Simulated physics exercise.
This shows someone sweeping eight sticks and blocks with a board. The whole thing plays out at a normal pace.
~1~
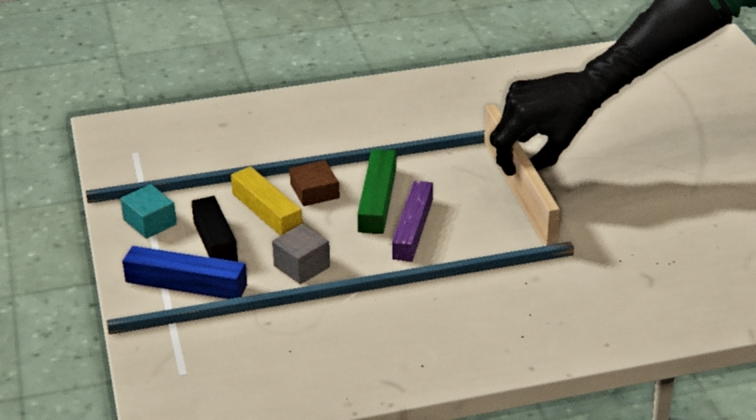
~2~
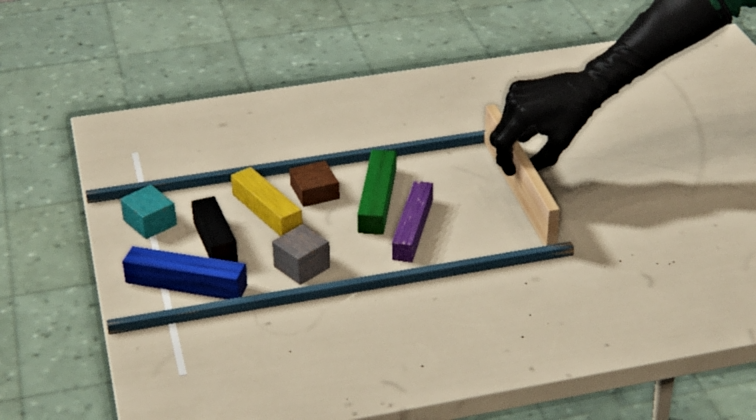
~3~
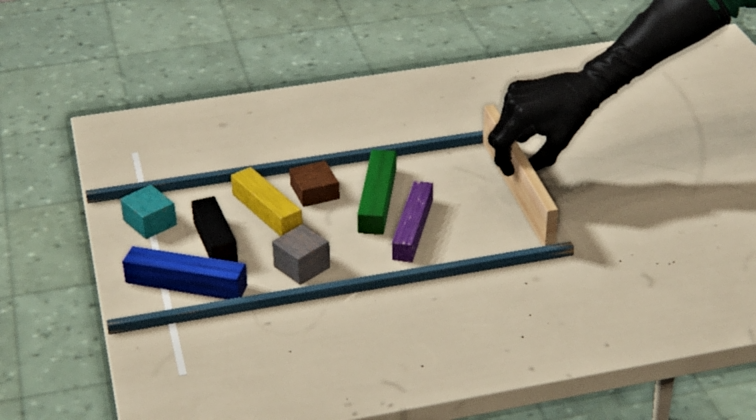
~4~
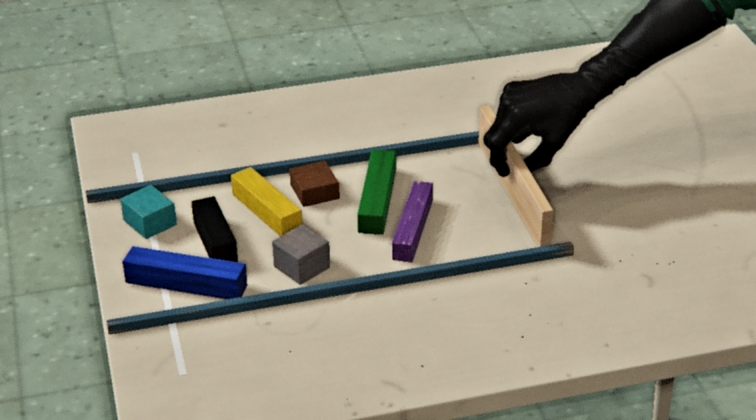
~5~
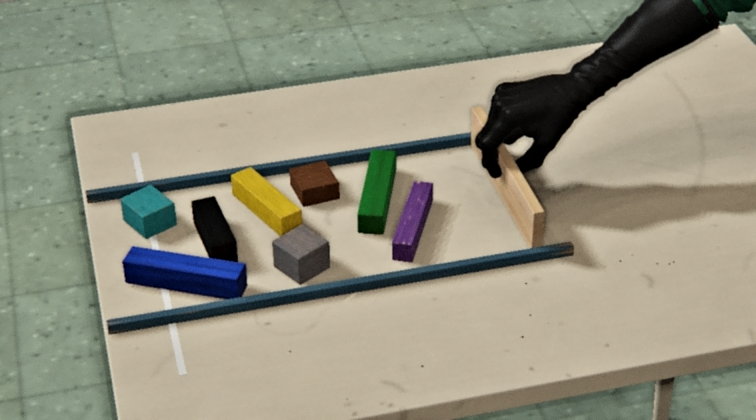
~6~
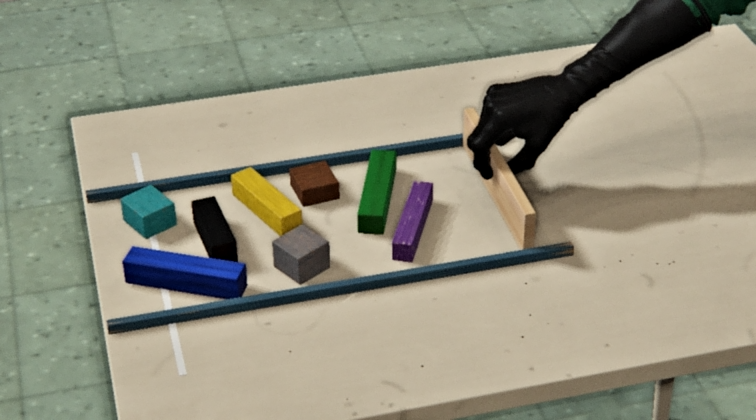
Black-gloved hand sliding an upright wooden board slightly left between two blue rails, while the coloured sticks and blocks remain still.
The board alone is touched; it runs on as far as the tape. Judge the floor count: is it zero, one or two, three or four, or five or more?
Three or four drop.
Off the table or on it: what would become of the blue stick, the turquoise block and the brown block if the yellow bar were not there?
Blue stick: Is gone; turquoise block: Is gone; brown block: Is still there.
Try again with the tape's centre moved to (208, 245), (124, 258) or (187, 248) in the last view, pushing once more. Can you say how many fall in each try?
In that order 1, 6 and 1.
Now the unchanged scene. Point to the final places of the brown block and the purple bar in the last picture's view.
The brown block finishes at (94, 209); the purple bar finishes at (150, 265).
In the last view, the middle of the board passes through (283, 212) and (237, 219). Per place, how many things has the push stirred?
By the first moment it's 7, by the second it's 8.
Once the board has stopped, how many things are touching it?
The count comes out at 2.
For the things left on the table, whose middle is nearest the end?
That's the brown block.
A little later, none off yet; turquoise block at rest near (149, 212); blue stick at rest near (185, 273); black stick at rest near (214, 232).
When it is over, the number that fall off is three or four; down, yellow bar, black stick, blue stick and turquoise block.
